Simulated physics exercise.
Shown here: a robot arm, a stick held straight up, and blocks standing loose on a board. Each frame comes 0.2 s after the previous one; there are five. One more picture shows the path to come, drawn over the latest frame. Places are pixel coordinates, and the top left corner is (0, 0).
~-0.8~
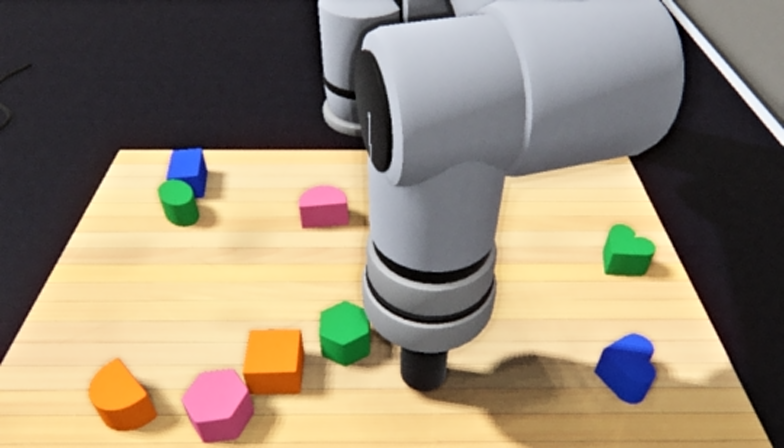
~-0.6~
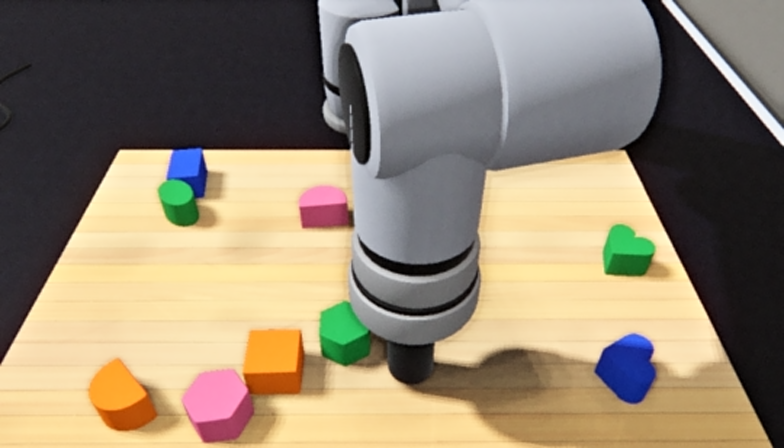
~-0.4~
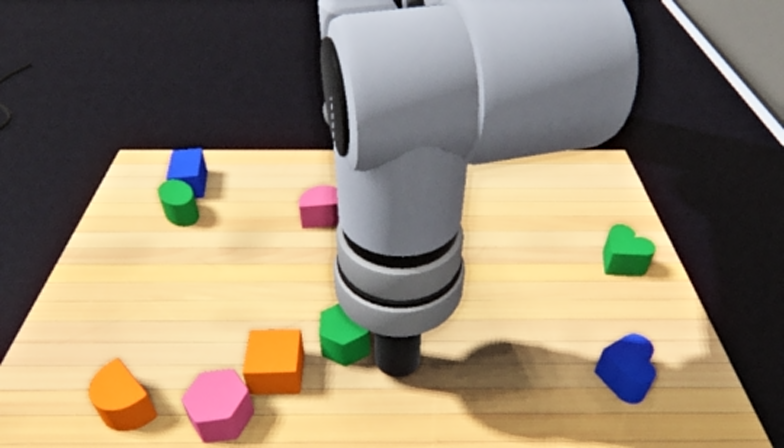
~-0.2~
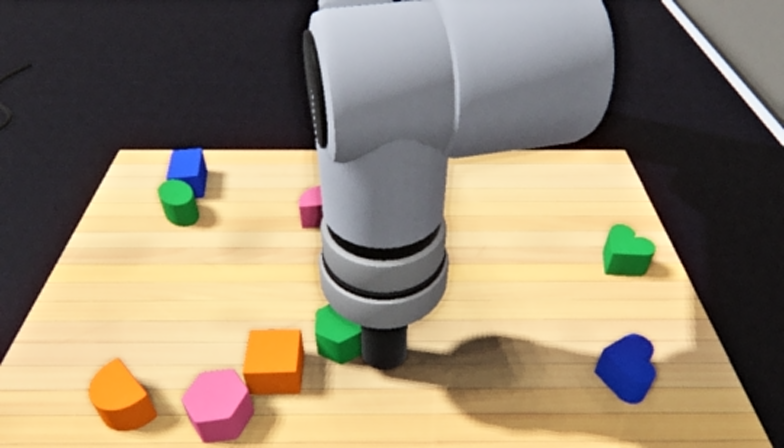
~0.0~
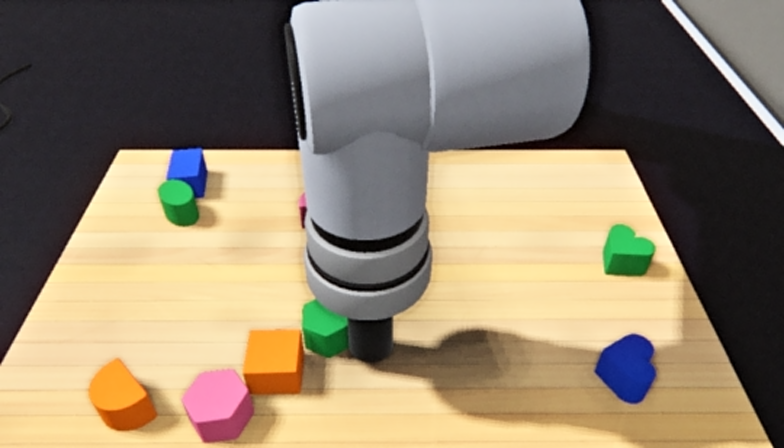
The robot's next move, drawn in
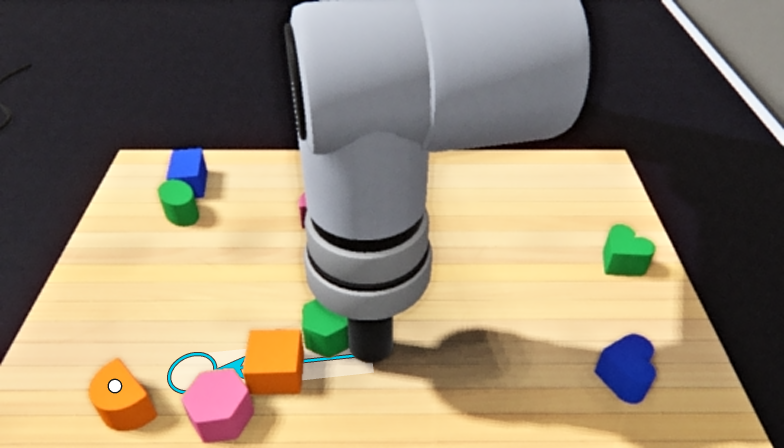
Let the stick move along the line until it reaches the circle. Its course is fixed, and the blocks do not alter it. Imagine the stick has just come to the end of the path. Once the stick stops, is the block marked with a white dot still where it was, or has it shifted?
If the stick follows that path, the block marked with a white dot ends up shifted.
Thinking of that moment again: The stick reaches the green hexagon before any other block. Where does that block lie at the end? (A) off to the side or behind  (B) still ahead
A.
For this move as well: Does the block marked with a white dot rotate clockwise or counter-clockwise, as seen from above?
Spin direction: Clockwise.
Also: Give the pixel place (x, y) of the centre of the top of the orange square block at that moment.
I expect it at (149, 392).
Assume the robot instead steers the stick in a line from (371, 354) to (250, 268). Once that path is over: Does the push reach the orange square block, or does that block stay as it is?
From what I can tell, it will keep its place.
Path on the board, from (371, 354) directly to (192, 373); the dot is on the orange half-round block.
On the path given first. One third of the way, stick at (311, 351); orange square block at (261, 353), turned 20° anticlockwise; green hexagon at (295, 303), turned 60° clockwise.
Two thirds of the way, stick at (251, 358); pink hexagon at (171, 426), turned 15° anticlockwise; orange square block at (200, 371), turned 50° anticlockwise; green hexagon at (290, 301), turned 80° clockwise.
At the end, stick at (189, 364); orange half-round block at (97, 394), turned 45° clockwise; pink hexagon at (151, 449), turned 45° anticlockwise; orange square block at (149, 392), turned 80° anticlockwise; green hexagon at (290, 301), turned 80° clockwise.
